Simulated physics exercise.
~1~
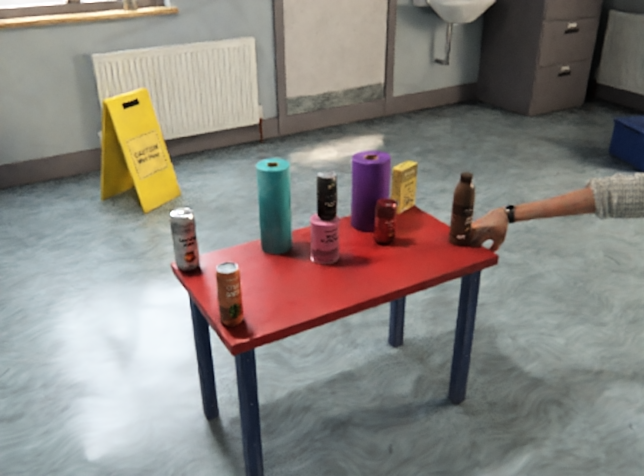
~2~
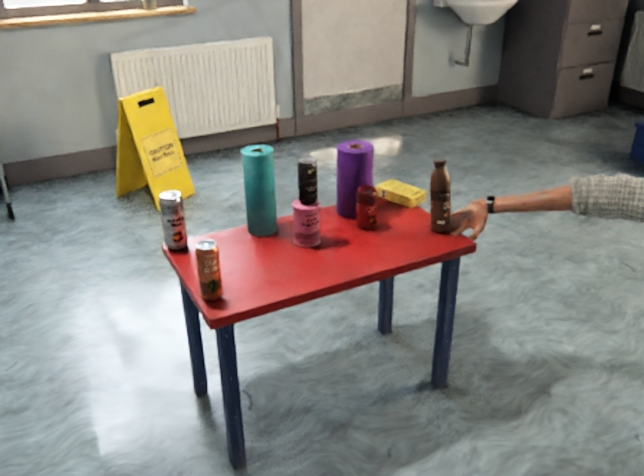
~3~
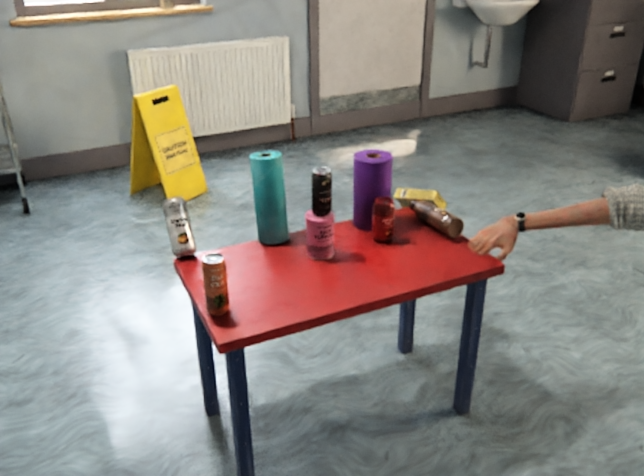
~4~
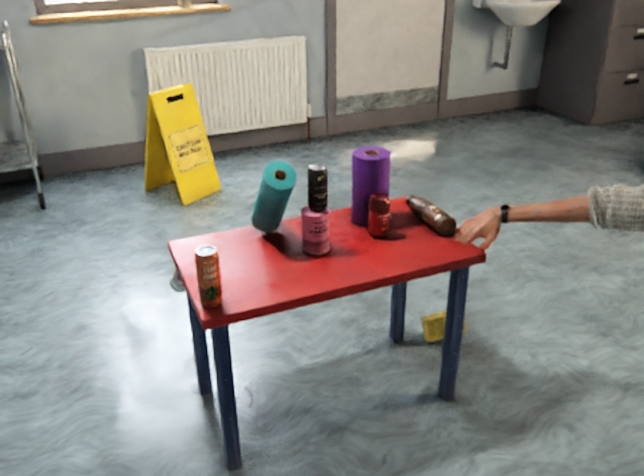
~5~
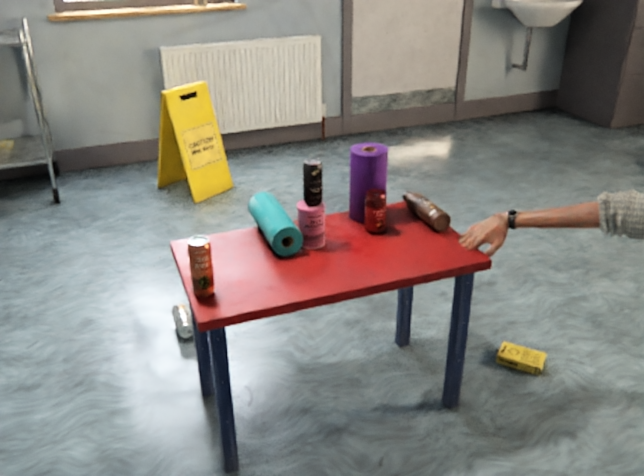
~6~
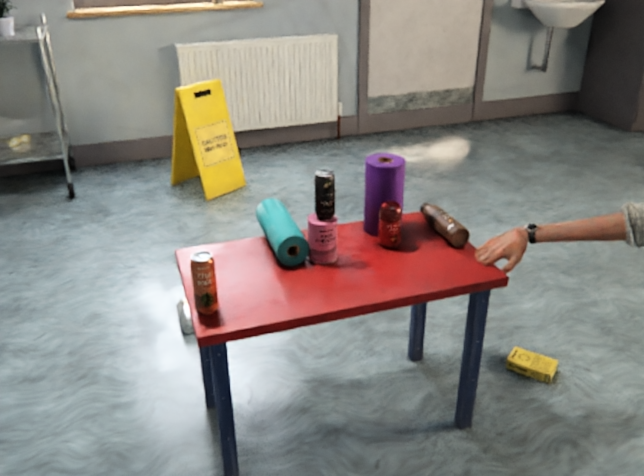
In a tiled-off room, a hand jerks a red table, toppling several items, two falling off.
